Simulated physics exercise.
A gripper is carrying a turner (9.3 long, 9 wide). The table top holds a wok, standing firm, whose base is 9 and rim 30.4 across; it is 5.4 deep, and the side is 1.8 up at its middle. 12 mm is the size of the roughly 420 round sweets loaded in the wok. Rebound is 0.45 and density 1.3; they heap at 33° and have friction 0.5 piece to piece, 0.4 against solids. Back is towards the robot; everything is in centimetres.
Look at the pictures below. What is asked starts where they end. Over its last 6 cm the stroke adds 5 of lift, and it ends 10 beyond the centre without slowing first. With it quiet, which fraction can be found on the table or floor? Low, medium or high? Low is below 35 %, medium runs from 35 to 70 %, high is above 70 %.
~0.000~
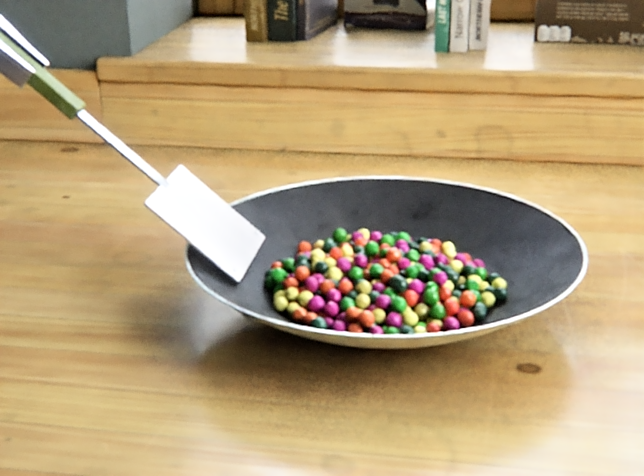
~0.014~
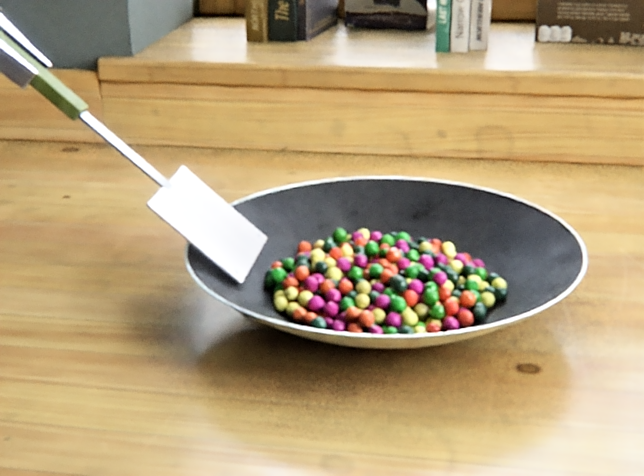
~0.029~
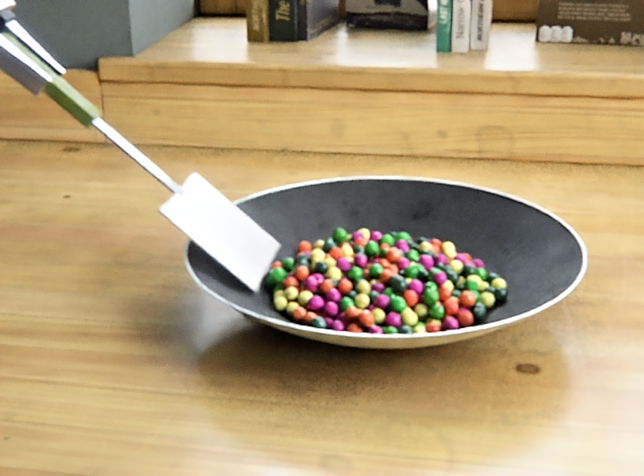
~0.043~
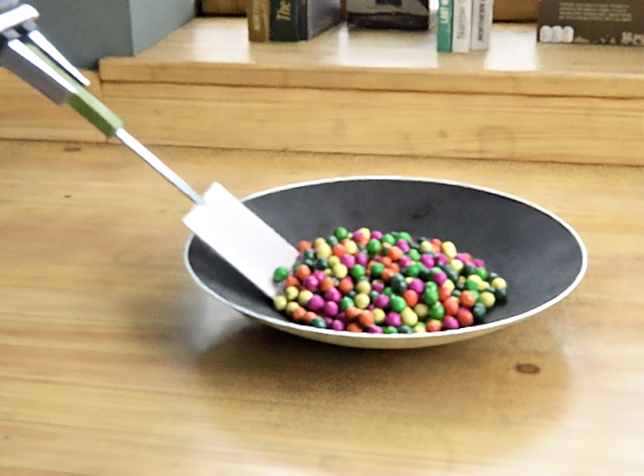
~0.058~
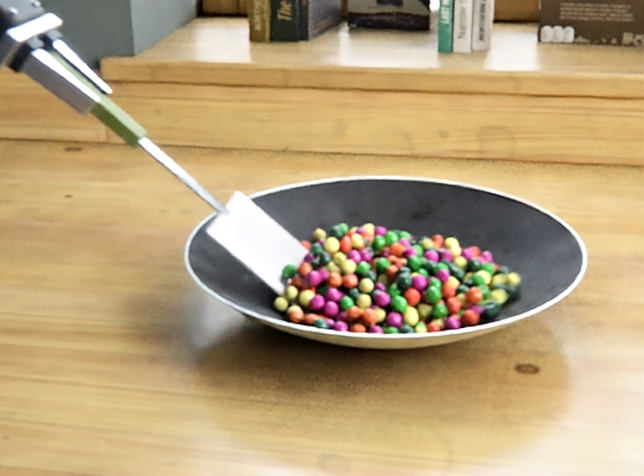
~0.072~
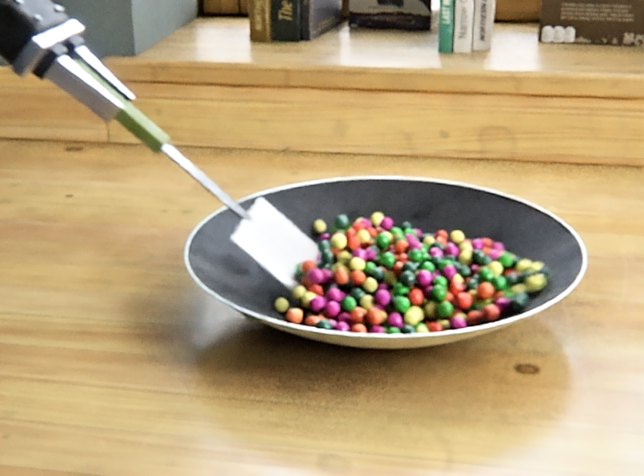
The share is medium, from 35 to 70 %.
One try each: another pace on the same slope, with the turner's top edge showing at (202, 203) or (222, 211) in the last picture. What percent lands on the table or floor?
20 % and 30 %.
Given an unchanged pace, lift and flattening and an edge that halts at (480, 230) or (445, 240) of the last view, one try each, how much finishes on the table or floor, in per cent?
Estimates, in order: 35 % and 20 %.
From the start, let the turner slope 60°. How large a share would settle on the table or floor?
In that case, around 50 percent would end up on the table or floor.
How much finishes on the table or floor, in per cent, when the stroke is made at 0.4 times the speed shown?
Estimate: Close to 25 %.
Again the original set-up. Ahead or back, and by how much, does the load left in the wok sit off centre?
I'd say it's roughly 4.0 cm toward the front.
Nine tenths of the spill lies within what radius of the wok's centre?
The distance is roughly 105 cm.
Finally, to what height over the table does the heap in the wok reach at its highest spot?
Some 5.5 cm.
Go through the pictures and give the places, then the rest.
Turner top edge at (163, 184), sloping 41°; upper third of the load around (378, 273), from x 270 to 500, top at y 235; 424 in the wok, in the first frame.
Turner top edge at (165, 185), sloping 41°; upper third of the load around (378, 273), from x 270 to 500, top at y 235, in the second frame.
Turner top edge at (178, 192), sloping 41°; upper third of the load around (377, 273), from x 270 to 500, top at y 235, in the third frame.
Turner top edge at (201, 202), sloping 41°; upper third of the load around (378, 272), from x 280 to 500, top at y 235, in the fourth frame.
Turner top edge at (224, 211), sloping 41°; upper third of the load around (383, 268), from x 280 to 510, top at y 230, in the fifth frame.
Turner top edge at (247, 218), sloping 41°; upper third of the load around (400, 266), from x 280 to 540, top at y 220; 424 in the wok, in the sixth frame.
By 0.11 s, sloping 41°, highest piece 8 above the table; 419 in the wok, 5 on the blade or in flight.
By 0.14 s, sloping 41°, highest piece 11 above the table; 404 in the wok, 20 on the blade or in flight.
By 0.36 s, sloping 41°, highest piece 21 above the table; 224 in the wok, 113 on the table or floor, 87 on the blade or in flight.
By 1.41 s, sloping 41°, highest piece 6 above the table; 224 in the wok, 200 on the table or floor.
Final count, 224 in the wok, 200 on the table or floor. That is 47 % on the table or floor.
